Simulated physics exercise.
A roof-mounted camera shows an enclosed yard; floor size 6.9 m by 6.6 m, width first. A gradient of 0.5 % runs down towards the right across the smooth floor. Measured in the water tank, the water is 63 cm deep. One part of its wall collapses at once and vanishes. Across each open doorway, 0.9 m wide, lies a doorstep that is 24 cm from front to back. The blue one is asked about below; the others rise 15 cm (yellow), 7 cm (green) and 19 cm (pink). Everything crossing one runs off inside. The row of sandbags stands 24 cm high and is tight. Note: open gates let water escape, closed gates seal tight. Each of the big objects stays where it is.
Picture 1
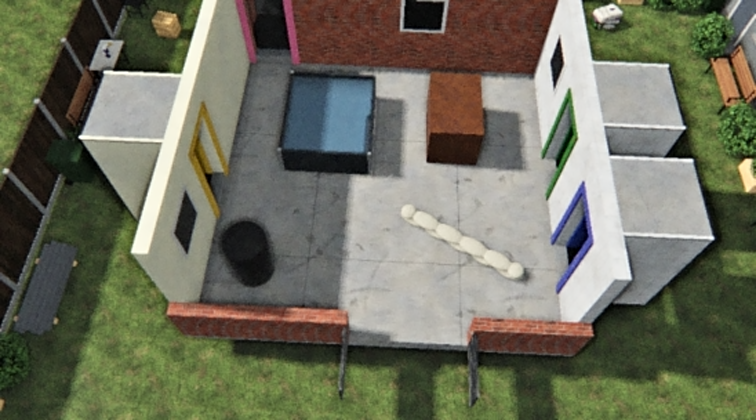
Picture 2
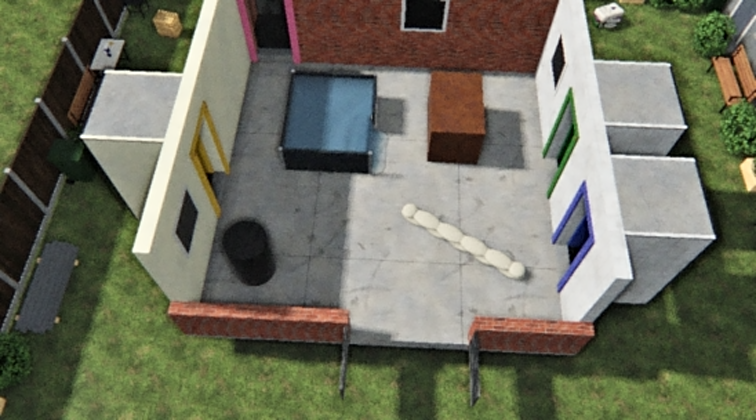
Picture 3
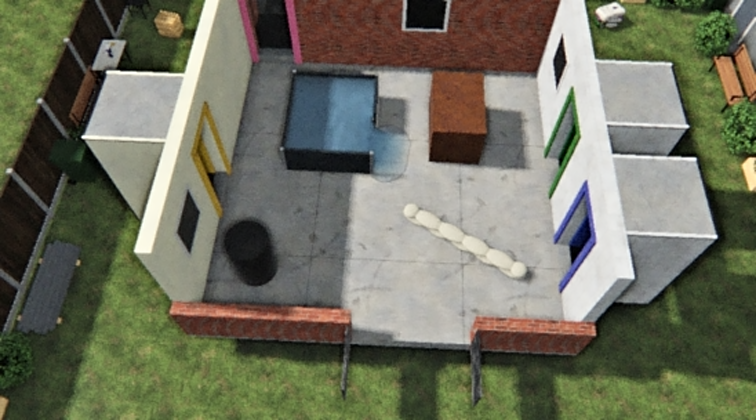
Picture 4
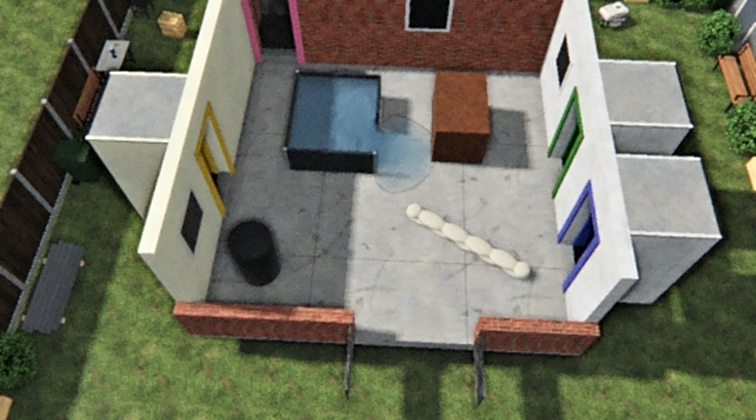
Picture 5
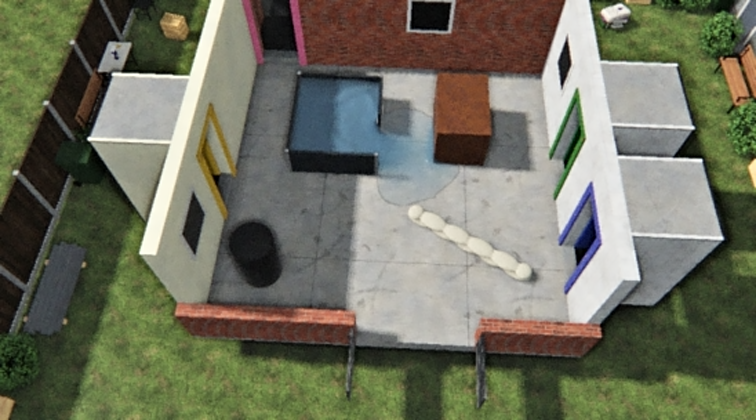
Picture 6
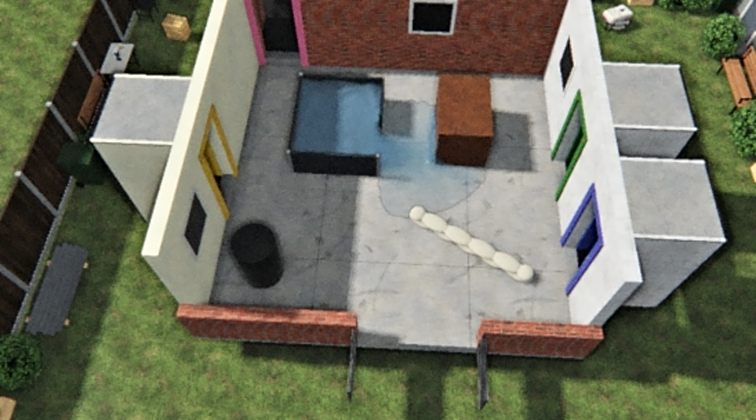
Water in a dark-walled tank at the back left of a walled yard, seen from high above, lies still, then pours from a gap in the tank's right side. It spreads in a thin, widening sheet over the grey floor, past a rusty brown block and towards a pale, lumpy barrier, while a black barrel stands front left between yellow-, green- and blue-framed openings. The view drifts very slightly.
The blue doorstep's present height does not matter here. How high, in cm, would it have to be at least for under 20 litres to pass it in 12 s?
At least about 24 cm.
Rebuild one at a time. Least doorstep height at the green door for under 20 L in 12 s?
I'd raise green to close to 7.5 cm.
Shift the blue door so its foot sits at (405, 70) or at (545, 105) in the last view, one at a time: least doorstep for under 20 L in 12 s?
15 and 9.0 cm.
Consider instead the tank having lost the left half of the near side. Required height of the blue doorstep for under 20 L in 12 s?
In that case about 6.5 cm.
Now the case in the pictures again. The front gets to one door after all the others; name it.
It's the yellow one.
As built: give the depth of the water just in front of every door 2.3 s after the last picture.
Centimetres: Yellow = 0, green = 10, pink = 2, blue = 21.
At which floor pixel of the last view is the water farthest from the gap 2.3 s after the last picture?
Pixel: About (571, 340).
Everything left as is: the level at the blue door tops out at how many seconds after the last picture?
Roughly 1.8 s.
Then, 0.7 s after the last picture water covers 20 % of the floor, deepest (44 cm) near (428, 159); it has not reached the blue door.
Then, 2.3 s after the last picture water covers 40 % of the floor, deepest (28 cm) near (428, 152); 21 cm at the blue door, 107 litres in over its 6 cm doorstep.
Then, 11.3 s after the last picture water covers 95 % of the floor, deepest (8 cm) near (571, 340); 8 cm at the blue door, 342 litres in over its 6 cm doorstep.
At the blue door as built, the water peaked near 23 cm, 1.9 s after the last picture.
With a doorstep of 20.5 cm, 38 litres would have come in within the 12 s; with 28 cm, 6 litres. So under 20 litres takes about 24 cm.
